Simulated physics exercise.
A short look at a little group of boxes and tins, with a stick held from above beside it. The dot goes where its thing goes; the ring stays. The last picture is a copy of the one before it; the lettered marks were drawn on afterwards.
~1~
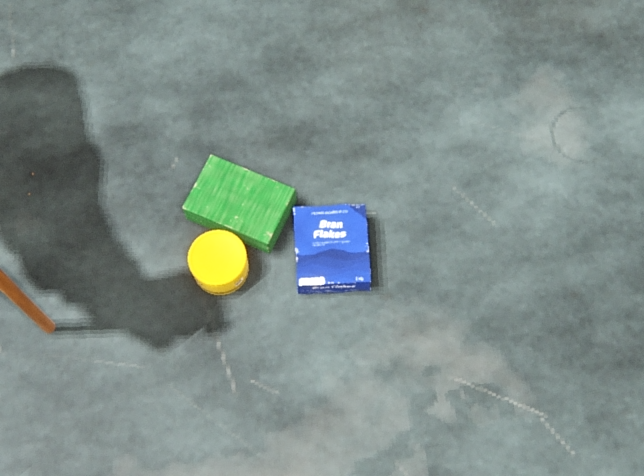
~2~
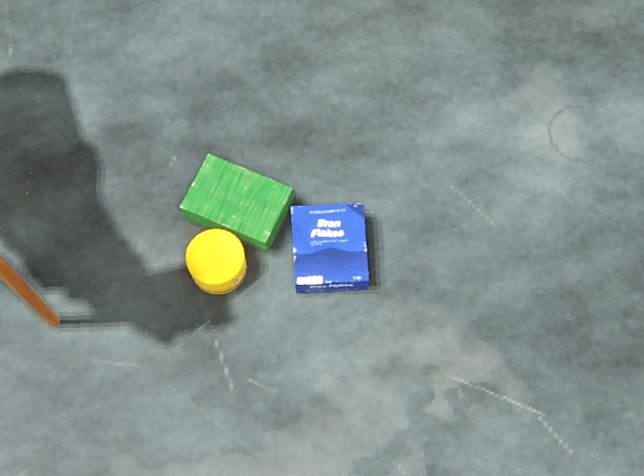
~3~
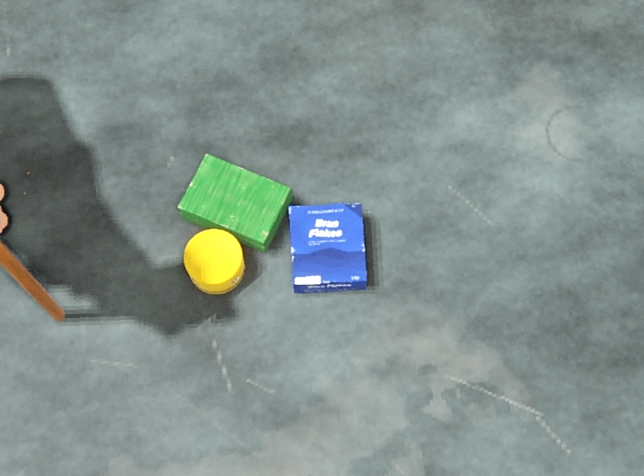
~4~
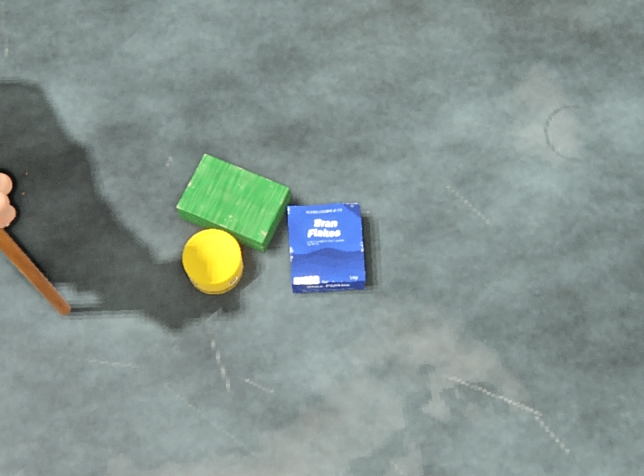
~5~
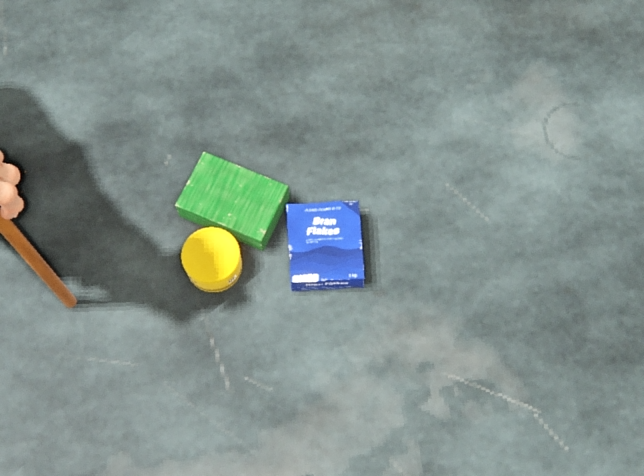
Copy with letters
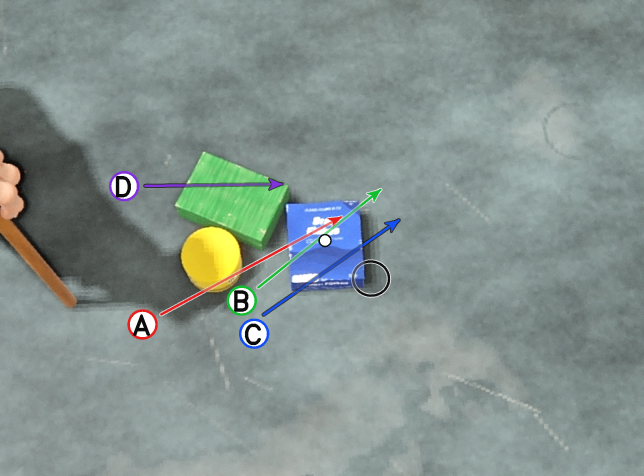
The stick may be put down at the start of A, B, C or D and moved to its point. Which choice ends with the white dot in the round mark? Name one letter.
Push along D.
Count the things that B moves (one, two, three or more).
One.
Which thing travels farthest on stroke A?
The yellow jar goes farthest.
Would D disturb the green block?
Yes.
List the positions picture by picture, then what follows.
In the first picture, yellow jar (219, 263); blue packet (332, 249); green block (241, 204).
In the second picture, green block (238, 203); yellow jar (217, 262).
In the third picture, blue packet (327, 248); green block (236, 203).
In the fourth picture, yellow jar (213, 262); blue packet (326, 248).
In the fifth picture, green block (234, 201); yellow jar (212, 260); blue packet (325, 246).
On the copy, A from (161, 314) to (342, 217); B from (258, 288) to (380, 190); C from (263, 315) to (399, 220); D from (145, 186) to (282, 184); the ring at (371, 279); the white dot at (325, 241).
On D. First, foot of the stick (195, 186); blue packet (326, 246); green block (239, 203).
Then, foot of the stick (245, 185); blue packet (353, 269); green block (283, 212).
Finally, foot of the stick (282, 185); blue packet (368, 284); green block (308, 221); the dot on the blue packet is in the ring.
By contrast, A leaves the dotted thing at (373, 240); B leaves the dotted thing at (403, 222); C leaves the dotted thing at (379, 164).
